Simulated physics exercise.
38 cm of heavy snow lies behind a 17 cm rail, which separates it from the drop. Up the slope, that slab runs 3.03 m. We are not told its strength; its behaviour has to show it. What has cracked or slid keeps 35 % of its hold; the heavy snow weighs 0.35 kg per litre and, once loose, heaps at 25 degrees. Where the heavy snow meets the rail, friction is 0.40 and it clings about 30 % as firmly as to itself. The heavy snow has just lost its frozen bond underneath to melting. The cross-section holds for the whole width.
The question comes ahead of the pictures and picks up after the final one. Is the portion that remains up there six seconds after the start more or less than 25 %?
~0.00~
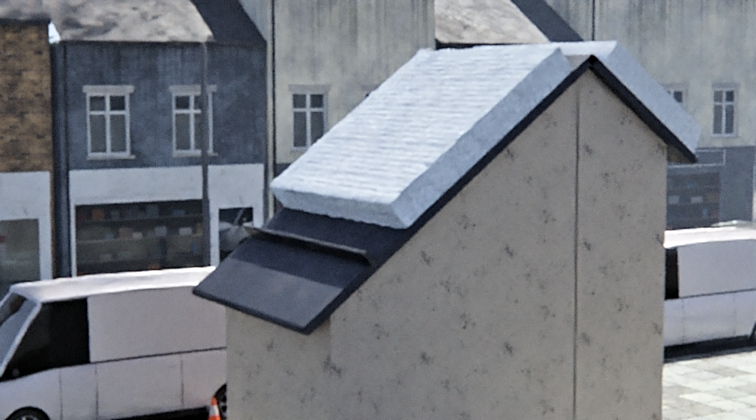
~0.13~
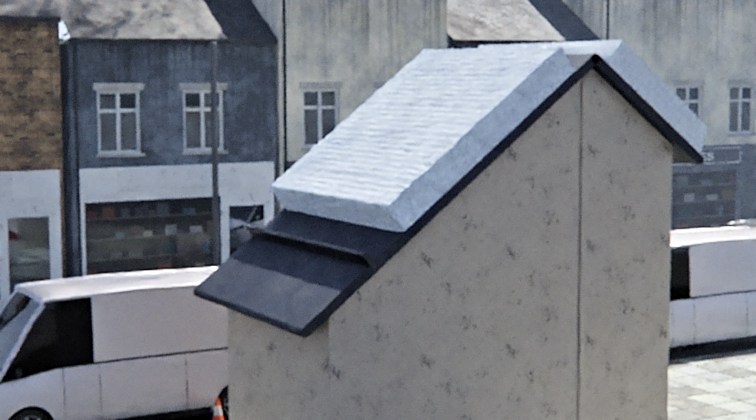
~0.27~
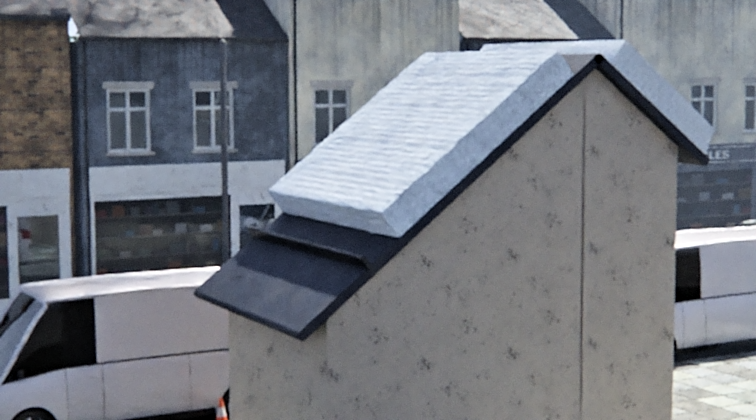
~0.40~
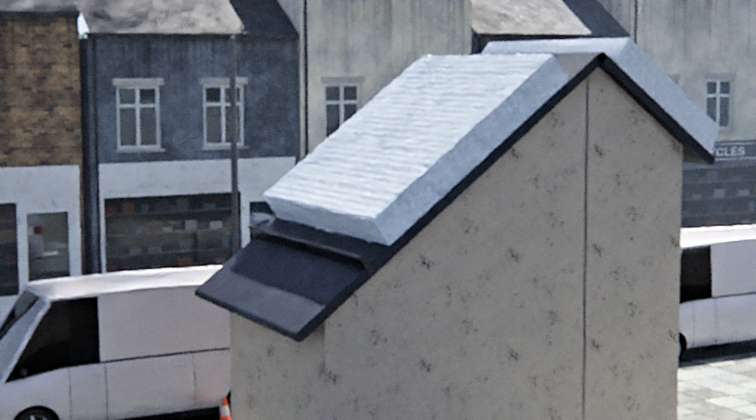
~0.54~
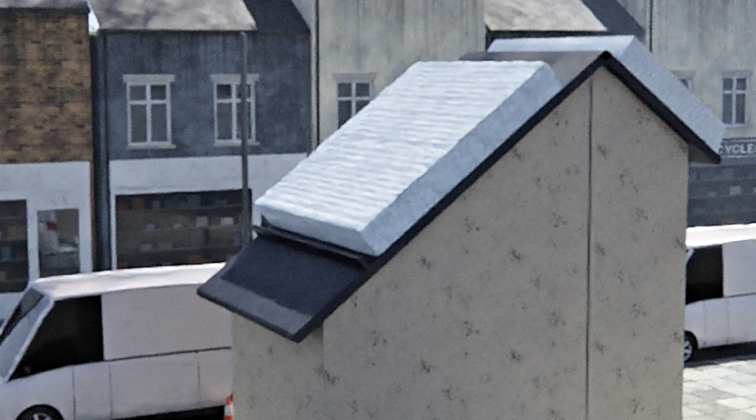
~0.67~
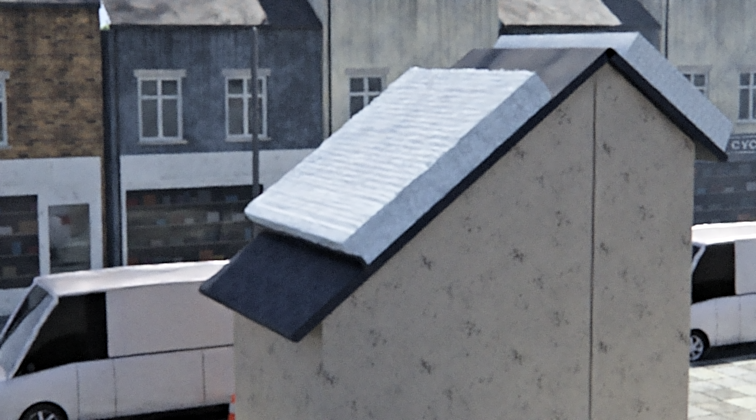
It comes to greater than 25 %.
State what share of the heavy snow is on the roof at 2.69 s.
Close to 45 percent.
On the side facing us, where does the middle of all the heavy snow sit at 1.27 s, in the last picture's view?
Pretty much at (382, 227), I'd say.
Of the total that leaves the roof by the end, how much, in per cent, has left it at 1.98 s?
I'd put it at around 70 %.
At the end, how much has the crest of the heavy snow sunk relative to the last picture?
The top ends up roughly 1.1 m below where it was in the last picture.
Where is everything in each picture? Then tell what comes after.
Front end of the heavy snow at (391, 207), in the first frame.
Front end of the heavy snow at (389, 210), its middle shifted 2.3 cm, in the second frame.
Front end of the heavy snow at (383, 215), its middle shifted 9.6 cm, in the third frame.
Front end of the heavy snow at (374, 223), its middle shifted 22 cm, in the fourth frame.
Front end of the heavy snow at (362, 234), its middle shifted 40 cm, in the fifth frame.
Front end of the heavy snow at (345, 246), its middle shifted 62 cm, 6 % of it past the rail, in one piece, in the sixth frame.
By 1.27 s, 94 % of the snow is on the roof.
By 1.98 s, 61 % of the snow is on the roof.
By 2.69 s, 45 % of the snow is on the roof.
By 3.40 s, 44 % of the snow is on the roof.
By 6.00 s, at the end, 44 % of the snow is on the roof.
